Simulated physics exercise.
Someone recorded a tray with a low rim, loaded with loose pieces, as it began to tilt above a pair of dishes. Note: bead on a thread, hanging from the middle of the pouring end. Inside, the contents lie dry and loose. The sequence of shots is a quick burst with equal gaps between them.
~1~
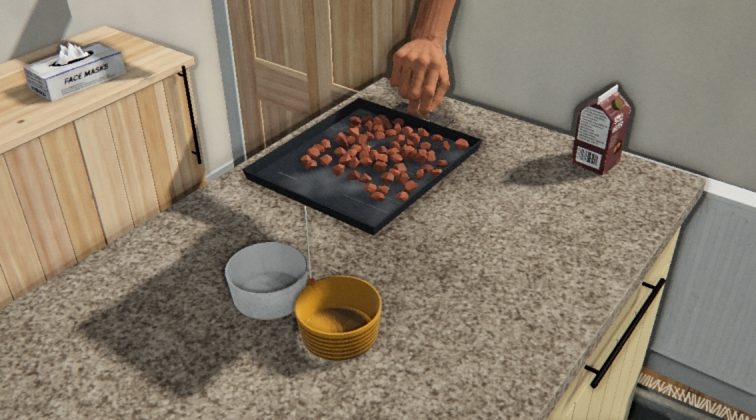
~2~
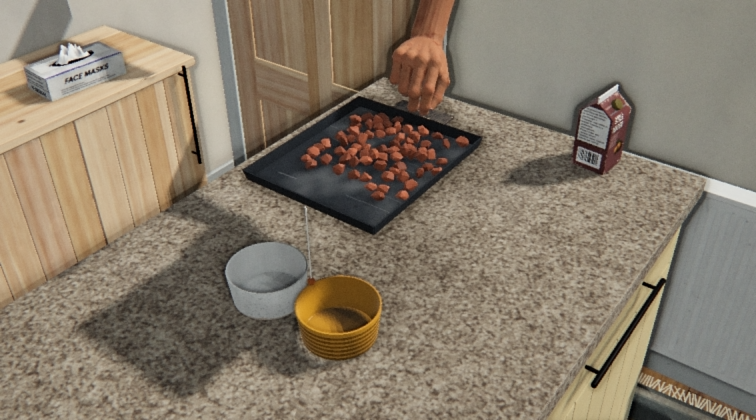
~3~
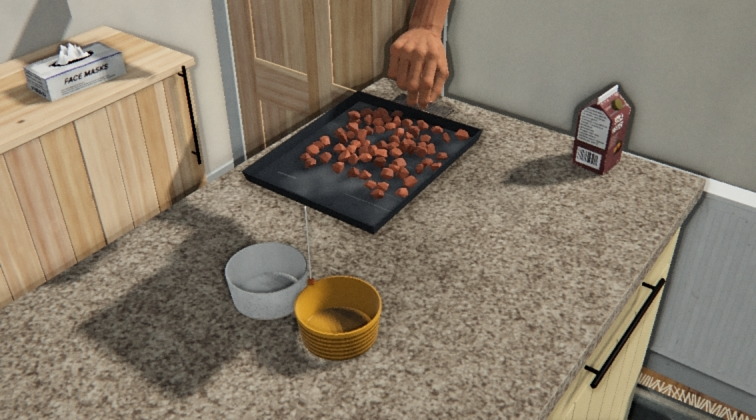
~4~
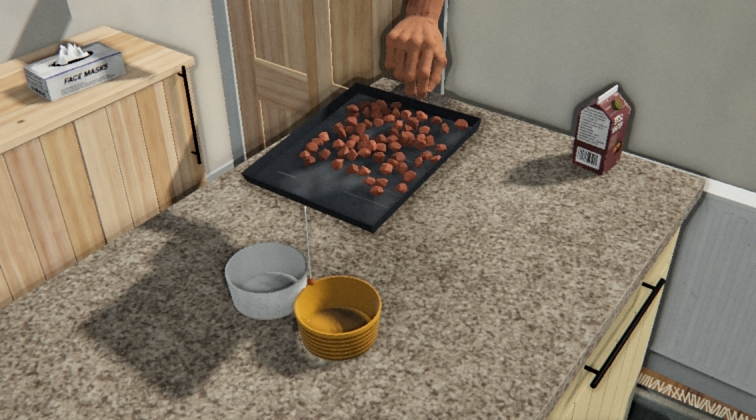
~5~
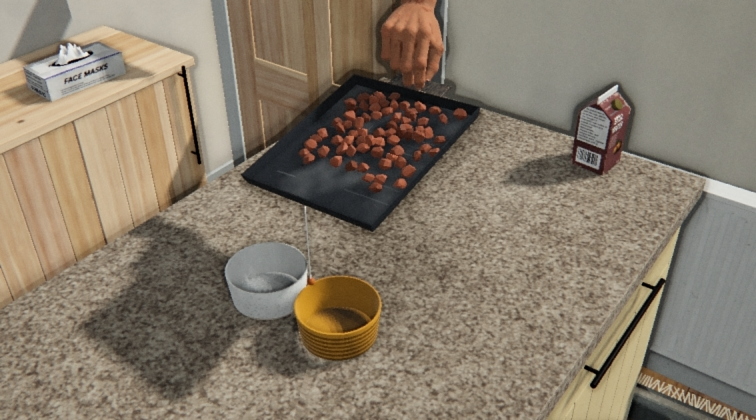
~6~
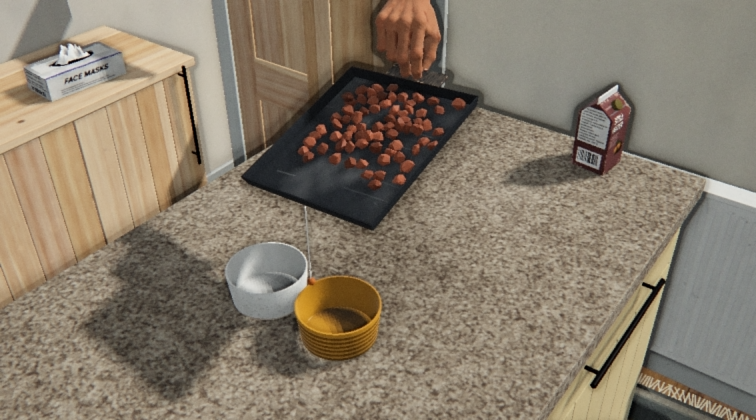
A hand at the back of a dark tray of reddish chunks slowly raised its far end, tilting it slightly toward the gray and yellow bowls on the speckled counter, while the chunks barely shifted.
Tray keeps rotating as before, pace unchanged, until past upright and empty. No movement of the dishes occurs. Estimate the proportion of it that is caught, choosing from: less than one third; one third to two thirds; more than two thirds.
Proportion caught: One third to two thirds.
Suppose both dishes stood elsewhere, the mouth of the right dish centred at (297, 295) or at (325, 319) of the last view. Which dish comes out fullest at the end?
The first time it's the one placed on the right, and the second time it's the one placed on the left.
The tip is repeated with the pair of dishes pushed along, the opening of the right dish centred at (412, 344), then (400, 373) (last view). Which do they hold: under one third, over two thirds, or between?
To begin with: Under a third; after that: Under a third.
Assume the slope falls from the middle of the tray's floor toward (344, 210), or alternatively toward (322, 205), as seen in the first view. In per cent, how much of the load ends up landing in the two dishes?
For the first aim it is 50 in a hundred, for the second 30 in a hundred.
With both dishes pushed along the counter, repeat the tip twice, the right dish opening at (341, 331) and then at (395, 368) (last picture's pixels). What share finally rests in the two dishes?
60 %, 20 %.
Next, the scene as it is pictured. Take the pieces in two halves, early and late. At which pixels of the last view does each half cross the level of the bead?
First part (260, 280), rest (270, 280).
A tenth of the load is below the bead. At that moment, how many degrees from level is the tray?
The angle is roughly 70° at that point.
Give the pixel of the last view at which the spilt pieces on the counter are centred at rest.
It's centred at about (239, 338).
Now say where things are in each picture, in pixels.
In the first frame, corners of the pouring end at (246, 169) and (373, 224), level; middle of the load at (382, 151), bits of crushed brick; left dish at (240, 301); right dish at (311, 341); bead on its thread at (311, 281).
In the second frame, corners of the pouring end at (246, 169) and (373, 224), level; middle of the load at (382, 150).
In the third frame, corners of the pouring end at (246, 171) and (373, 224), tipped barely, lowest at the left corner; middle of the load at (382, 146).
In the fourth frame, corners of the pouring end at (245, 172) and (372, 223), tipped a little, lowest at the left corner; middle of the load at (381, 140).
In the fifth frame, corners of the pouring end at (245, 174) and (371, 222), tipped a little, lowest at the left corner; middle of the load at (379, 133).
In the sixth frame, corners of the pouring end at (245, 175) and (370, 221), tipped clearly, lowest at the left corner; middle of the load at (378, 128); left dish at (240, 301); right dish at (311, 341).
Soon, tray tipped steeply; nearly all on the tray; a small part in the air.
A while on, tray tipped right over; about a third on the tray; a stray few in the right dish; about a quarter in the left dish; about a quarter outside both; a small part in the air.
Towards the end, tray tipped past a quarter turn; a small part in the right dish; about half in the left dish; about half outside both.
Finally, tray tipped past a quarter turn; a small part in the right dish; about half in the left dish; about half outside both.
